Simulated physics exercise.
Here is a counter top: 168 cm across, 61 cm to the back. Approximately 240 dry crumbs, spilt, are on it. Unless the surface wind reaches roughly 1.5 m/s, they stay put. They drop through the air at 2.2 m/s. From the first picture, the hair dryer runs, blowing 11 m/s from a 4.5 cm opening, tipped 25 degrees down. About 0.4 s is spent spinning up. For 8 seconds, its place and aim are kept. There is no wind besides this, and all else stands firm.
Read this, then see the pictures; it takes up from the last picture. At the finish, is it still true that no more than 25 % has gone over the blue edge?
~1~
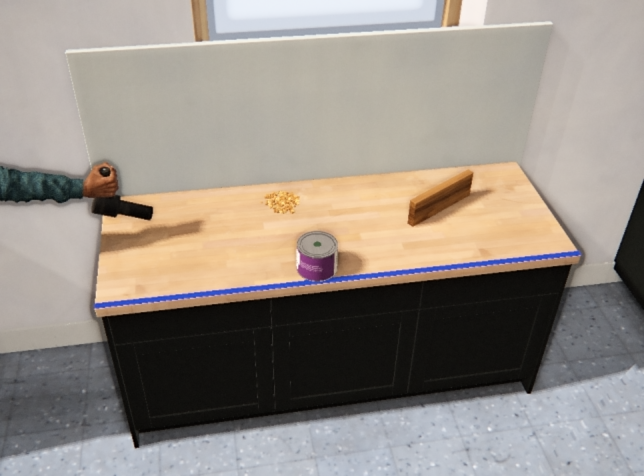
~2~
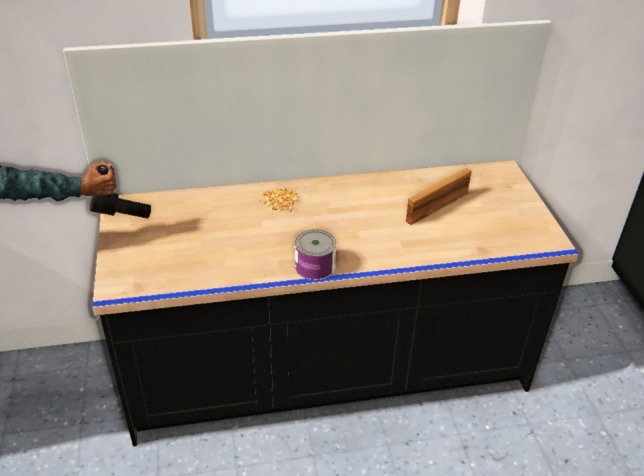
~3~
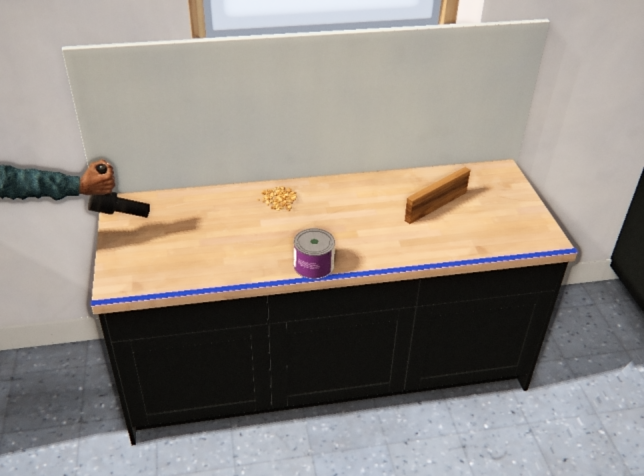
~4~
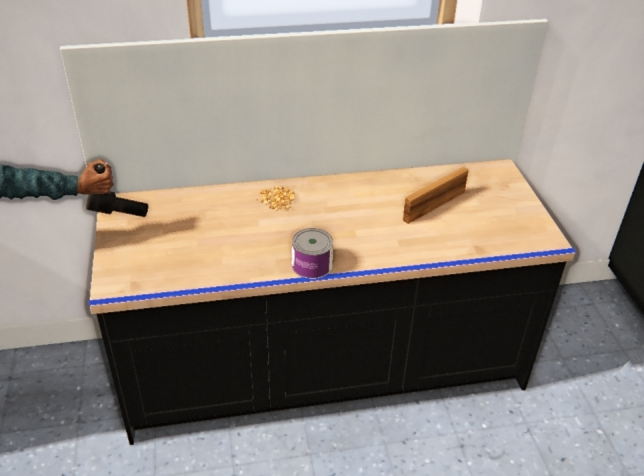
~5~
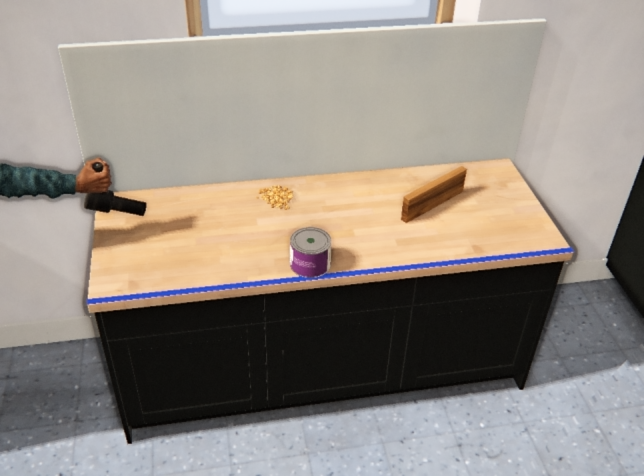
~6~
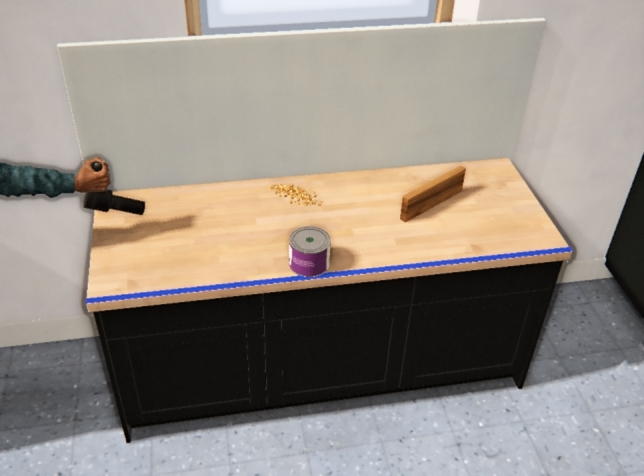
Yes, it is still true.
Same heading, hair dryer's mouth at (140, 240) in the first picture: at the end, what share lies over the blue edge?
My estimate is close to 0 percent.
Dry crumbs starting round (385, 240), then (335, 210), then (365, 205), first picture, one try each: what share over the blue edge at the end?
First try 30 %, second 0 %, third 0 %.
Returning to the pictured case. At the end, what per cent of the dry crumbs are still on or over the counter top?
Around 2 per cent.
Then, 1.2 s after the last picture, 0 % are over the blue edge; 95 % have settled or left.
Then, 2.2 s after the last picture, 0 % are over the blue edge; 98 % have settled or left.
Then, 4.0 s after the last picture, 0 % are over the blue edge; 98 % have settled or left.
Then, 7.6 s after the last picture, at the end, 0 % are over the blue edge.
